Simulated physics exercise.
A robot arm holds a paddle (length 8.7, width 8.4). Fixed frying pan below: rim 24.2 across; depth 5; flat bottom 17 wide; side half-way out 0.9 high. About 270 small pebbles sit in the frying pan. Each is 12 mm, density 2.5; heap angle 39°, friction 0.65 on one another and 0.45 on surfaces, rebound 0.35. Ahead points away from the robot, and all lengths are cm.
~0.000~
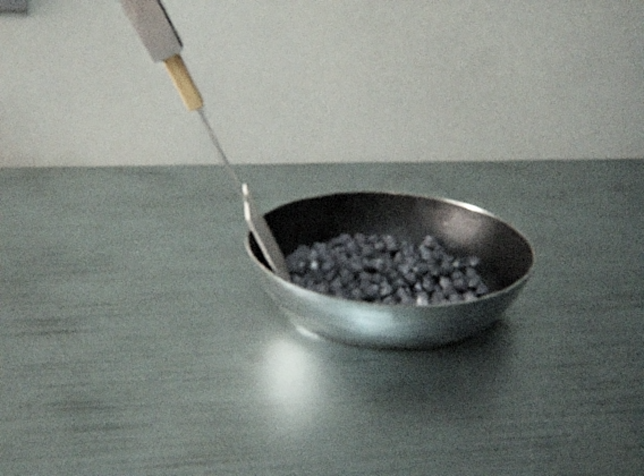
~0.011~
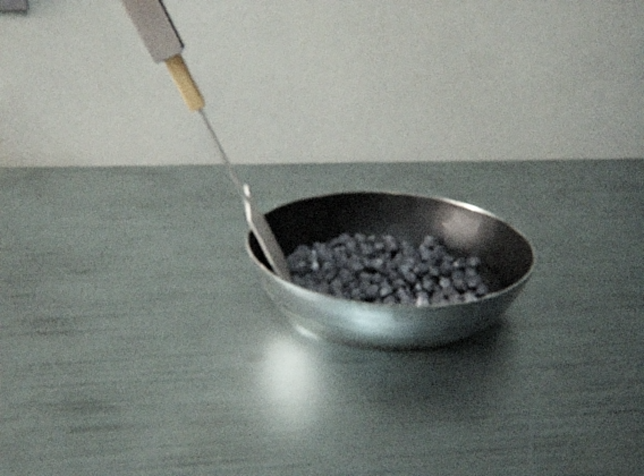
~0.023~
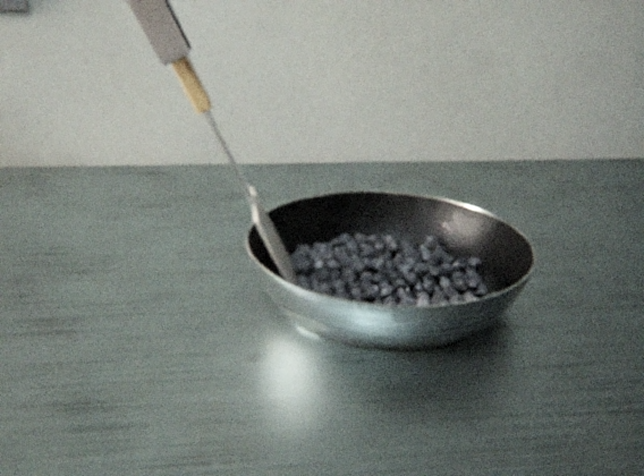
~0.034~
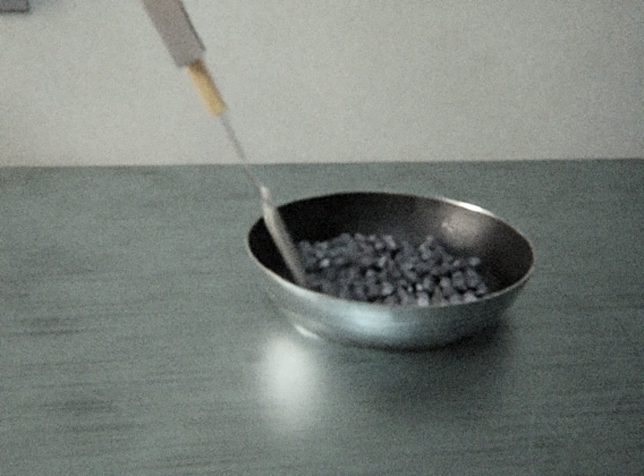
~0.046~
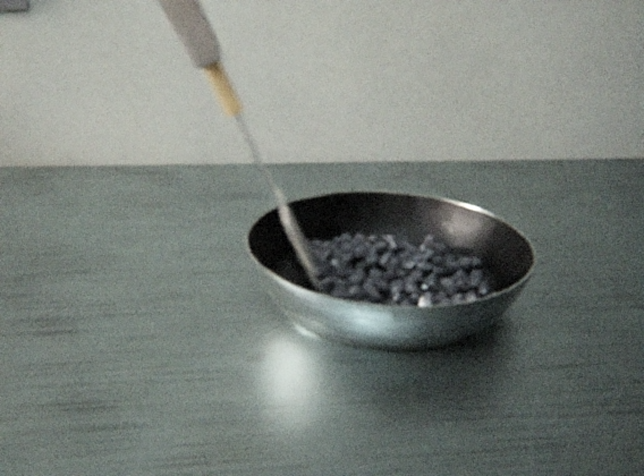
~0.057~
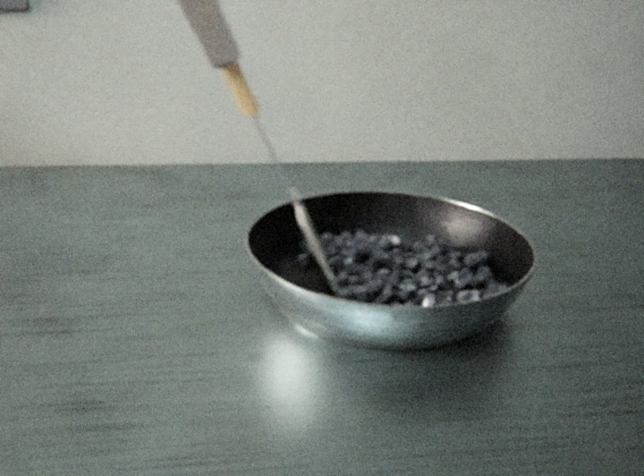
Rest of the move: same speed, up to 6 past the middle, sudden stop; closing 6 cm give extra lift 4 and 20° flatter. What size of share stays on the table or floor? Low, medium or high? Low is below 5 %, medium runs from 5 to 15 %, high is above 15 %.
The share is medium, from 5 to 15 %.
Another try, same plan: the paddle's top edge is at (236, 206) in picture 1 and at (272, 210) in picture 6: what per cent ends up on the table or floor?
Some 5 percent ends up on the table or floor.
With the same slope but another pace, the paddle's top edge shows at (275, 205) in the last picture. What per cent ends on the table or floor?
Near 0 in a hundred.
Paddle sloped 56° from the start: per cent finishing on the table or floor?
Near 10 %.
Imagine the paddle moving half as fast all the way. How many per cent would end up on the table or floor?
Some 0 in a hundred.
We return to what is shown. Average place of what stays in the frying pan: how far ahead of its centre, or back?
About 5.0 cm ahead.
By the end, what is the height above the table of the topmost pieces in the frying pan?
Top of the heap: Roughly 6.0 cm above the table top.
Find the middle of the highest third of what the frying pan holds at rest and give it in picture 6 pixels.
The centre sits close to (483, 256).
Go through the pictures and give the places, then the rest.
The first picture shows paddle top edge at (246, 201), sloping 65°; upper third of the load around (386, 269), from x 295 to 490, top at y 240; 266 in the frying pan.
The second picture shows paddle top edge at (247, 201), sloping 65°; upper third of the load around (386, 269), from x 295 to 490, top at y 240.
The third picture shows paddle top edge at (254, 203), sloping 65°; upper third of the load around (383, 269), from x 295 to 490, top at y 240.
The fourth picture shows paddle top edge at (266, 204), sloping 65°; upper third of the load around (382, 270), from x 300 to 490, top at y 240.
The fifth picture shows paddle top edge at (282, 205), sloping 65°; upper third of the load around (391, 269), from x 300 to 495, top at y 240.
The sixth picture shows paddle top edge at (297, 205), sloping 65°; upper third of the load around (397, 266), from x 305 to 500, top at y 235; 266 in the frying pan.
After 0.09 s, sloping 65°, highest piece 5 above the table; 266 in the frying pan.
After 0.11 s, sloping 58°, highest piece 7 above the table; 266 in the frying pan.
After 0.33 s, sloping 45°, highest piece 6 above the table; 243 in the frying pan, 21 on the table or floor, 2 on the blade or in flight.
After 1.38 s, sloping 45°, highest piece 6 above the table; 243 in the frying pan, 23 on the table or floor.
At rest, 243 in the frying pan, 23 on the table or floor. That is 9 % on the table or floor.
